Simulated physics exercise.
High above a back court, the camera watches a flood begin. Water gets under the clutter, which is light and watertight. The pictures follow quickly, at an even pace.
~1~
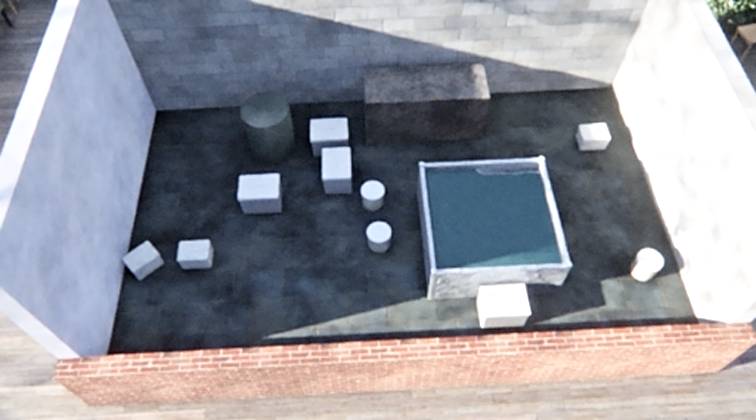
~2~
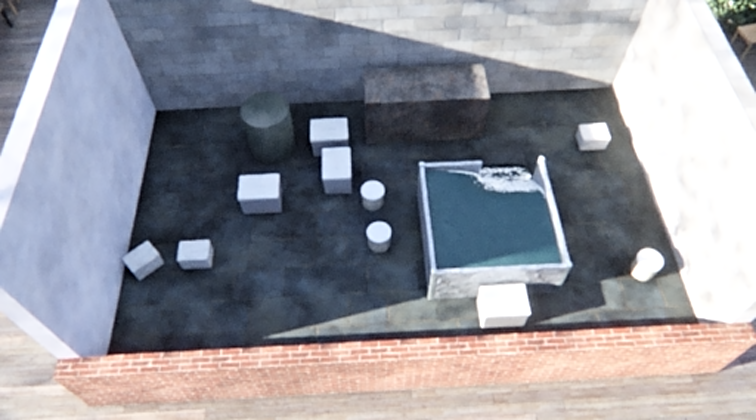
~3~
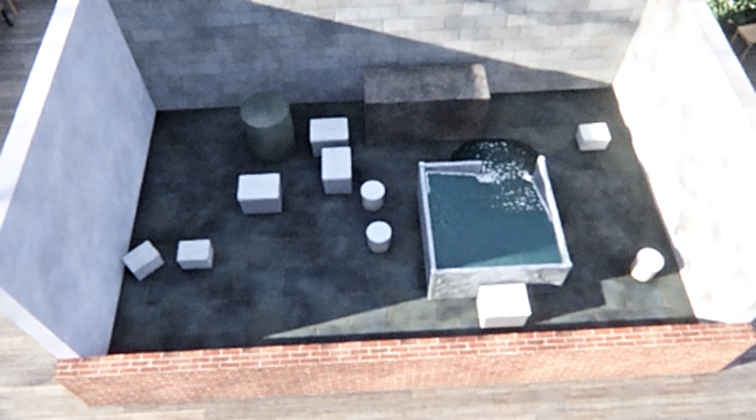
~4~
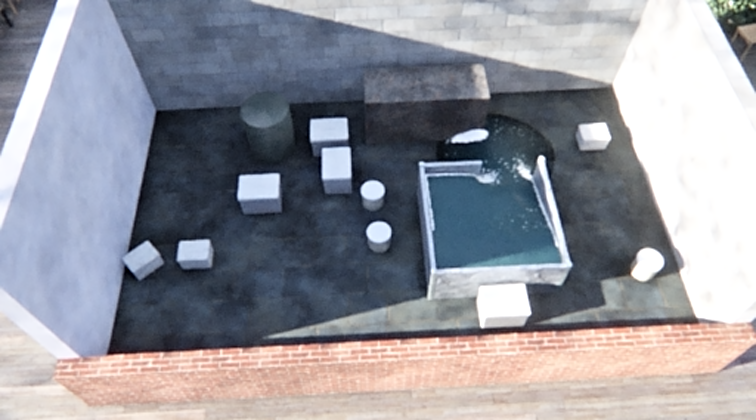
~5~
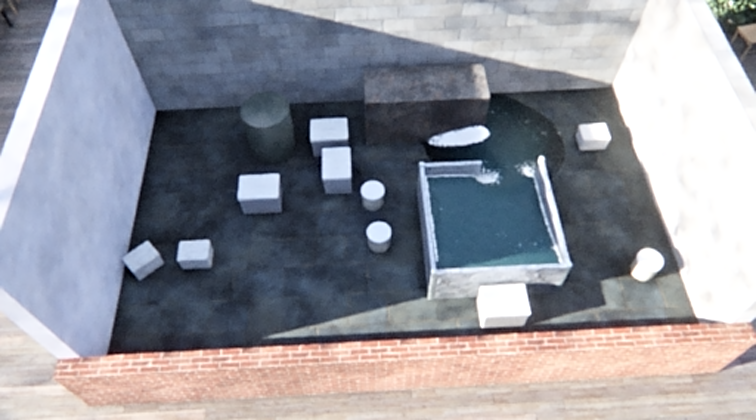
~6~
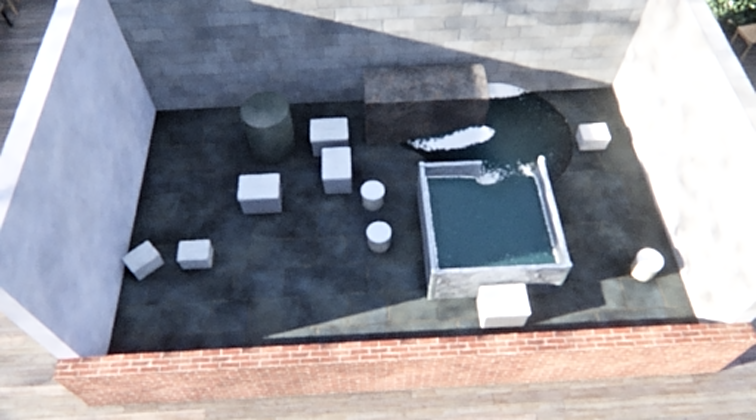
Water pours through the back of a square tank and spreads across the dark floor.
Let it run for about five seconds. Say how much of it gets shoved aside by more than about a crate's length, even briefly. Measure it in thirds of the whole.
Counting the far movers, it's in the middle - a third to two thirds.
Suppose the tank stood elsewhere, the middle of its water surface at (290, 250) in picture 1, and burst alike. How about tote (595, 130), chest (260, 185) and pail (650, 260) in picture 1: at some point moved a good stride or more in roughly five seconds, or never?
Lab note - in sequence: Less than that; less than that; less than that.
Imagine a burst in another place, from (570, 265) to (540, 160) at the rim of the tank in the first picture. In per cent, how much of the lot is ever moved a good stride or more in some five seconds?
It comes out at roughly 30 per cent.
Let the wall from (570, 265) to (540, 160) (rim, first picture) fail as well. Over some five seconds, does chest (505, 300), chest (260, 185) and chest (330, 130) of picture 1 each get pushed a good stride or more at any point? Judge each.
Results in order: Cleared that distance / stayed short / stayed short.
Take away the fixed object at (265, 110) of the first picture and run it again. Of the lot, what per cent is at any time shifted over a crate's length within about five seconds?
Roughly 50 in a hundred.
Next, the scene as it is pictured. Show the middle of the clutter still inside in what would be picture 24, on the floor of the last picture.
Around pixel (355, 239).
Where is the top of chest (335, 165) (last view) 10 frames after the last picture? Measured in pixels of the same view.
Near (295, 180).
A moment on, 0 of 10 are well off their spots; 0 afloat.
Next, 1 of 10 are well off their spots; 0 afloat.
Later, 3 of 10 are well off their spots; 0 afloat.
In the end, 4 of 10 are well off their spots, and 4 have been at some point; 4 afloat.
